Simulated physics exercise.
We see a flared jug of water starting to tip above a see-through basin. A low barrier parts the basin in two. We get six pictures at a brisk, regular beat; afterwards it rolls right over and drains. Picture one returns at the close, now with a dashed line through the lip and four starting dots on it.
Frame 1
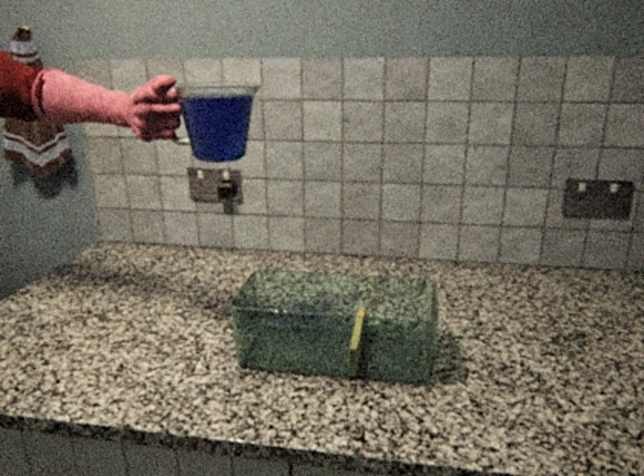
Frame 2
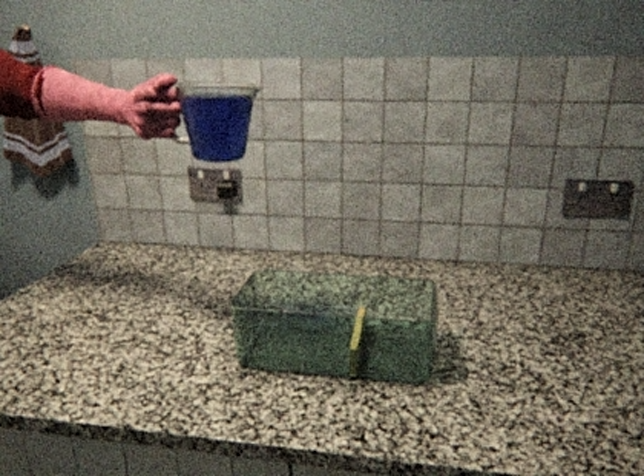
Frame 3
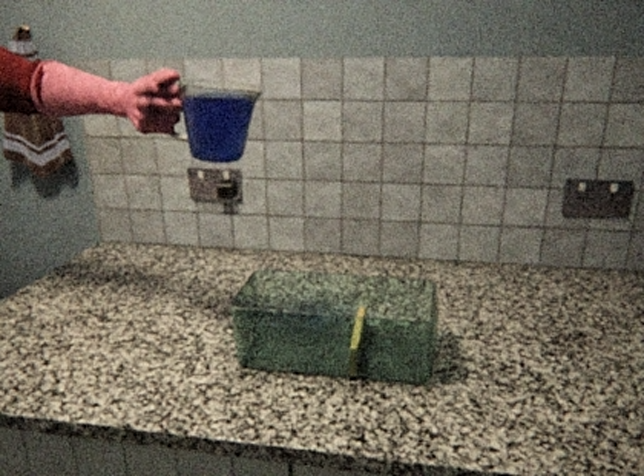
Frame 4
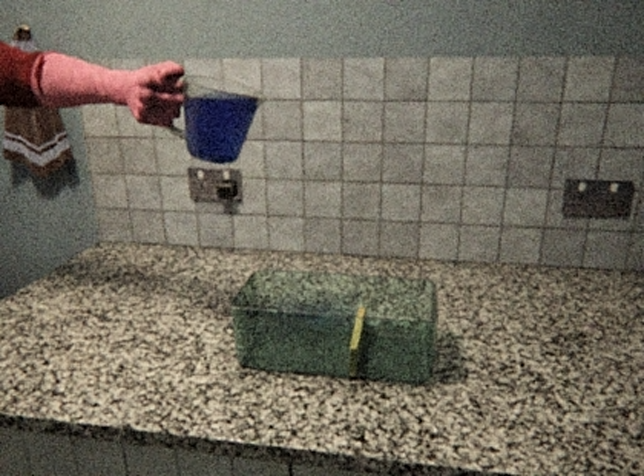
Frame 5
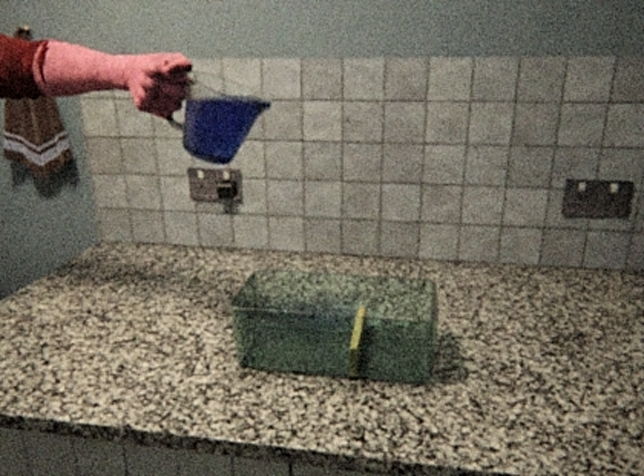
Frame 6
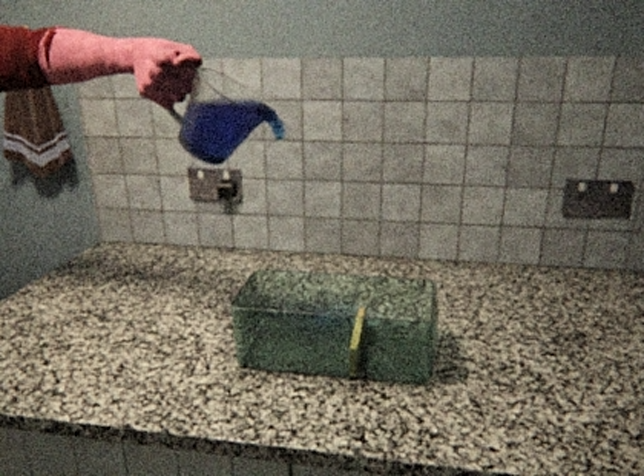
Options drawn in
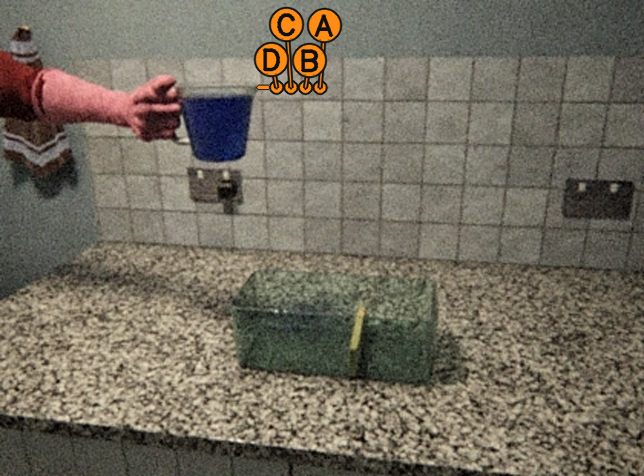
The clip shows a hand holding a clear jug of blue water above a see-through basin parted by a low yellow-edged barrier; the hand gradually tilts the jug to the right until water begins to pass over its lip.
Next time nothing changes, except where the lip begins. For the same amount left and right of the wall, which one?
Use dot C.
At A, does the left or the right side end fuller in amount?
The right one.
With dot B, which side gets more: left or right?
The right one.
In orange, A at (320, 87); B at (305, 87); C at (290, 87); D at (276, 87).
Choosing A, about 14 % ends left of the wall and 84 % right of it; 3 % is lost outside.
Choosing B, about 24 % ends left of the wall and 74 % right of it; 3 % is lost outside.
Choosing C, about 53 % ends left of the wall and 43 % right of it; 4 % is lost outside.
Choosing D, about 80 % ends left of the wall and 12 % right of it; 7 % is lost outside.
